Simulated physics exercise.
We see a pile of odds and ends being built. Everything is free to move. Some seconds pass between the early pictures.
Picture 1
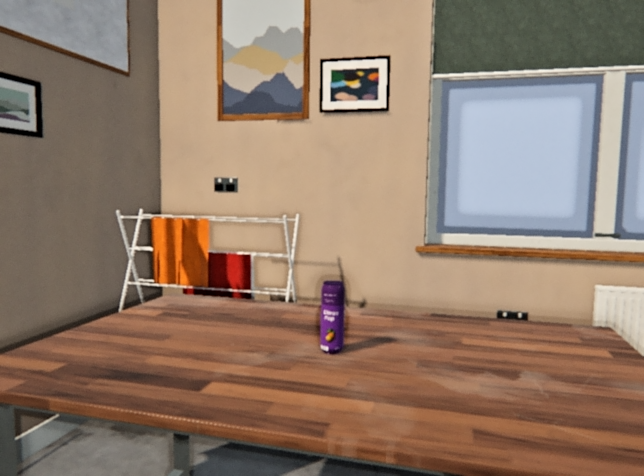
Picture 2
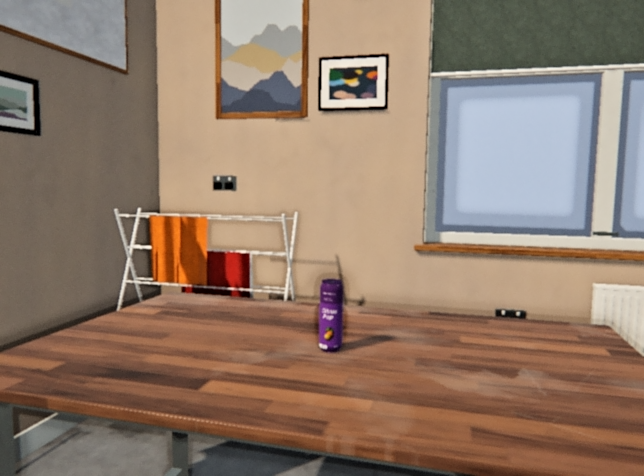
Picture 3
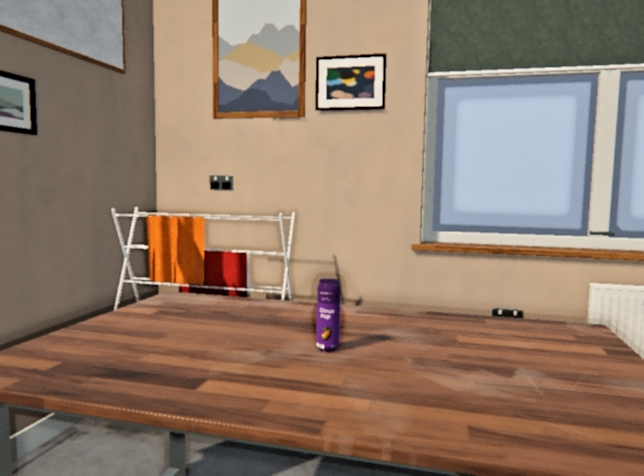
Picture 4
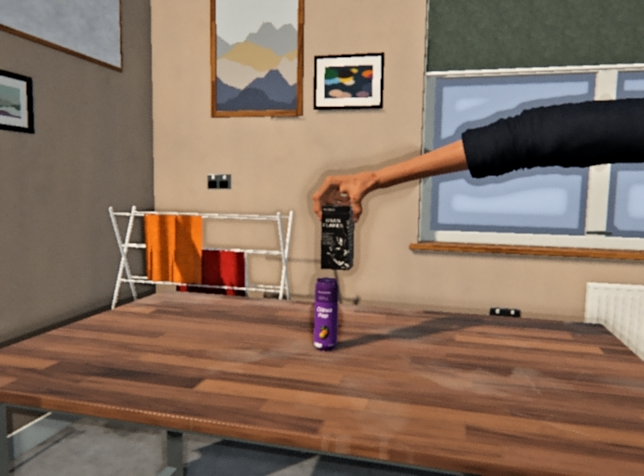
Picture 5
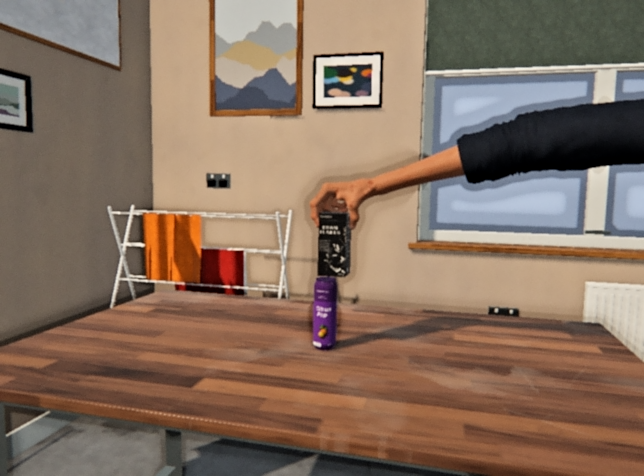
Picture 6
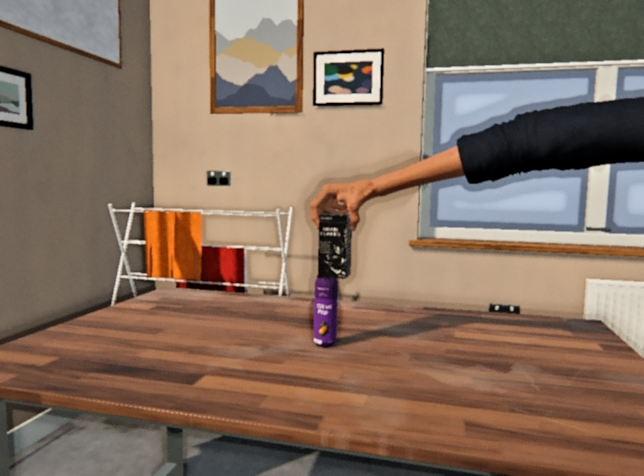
A purple can stands alone near the middle of a wood-plank table, seen from slightly above in a beige room. Behind it are a white drying rack with orange and red cloths at left, framed art on the walls, and a green-shaded window at right. As the view drifts very slightly, a dark-sleeved arm appears from the right and lowers a black carton onto the can, still gripping it.
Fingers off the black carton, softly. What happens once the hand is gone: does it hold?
In the end the pile stays up.
Then, 0.40 s after the last picture, nothing has stirred.
Then, 0.80 s after the last picture, black carton resting near (336, 245).
At rest, both in place. Seen from the same camera at the end, black carton near (336, 245). The pile holds.
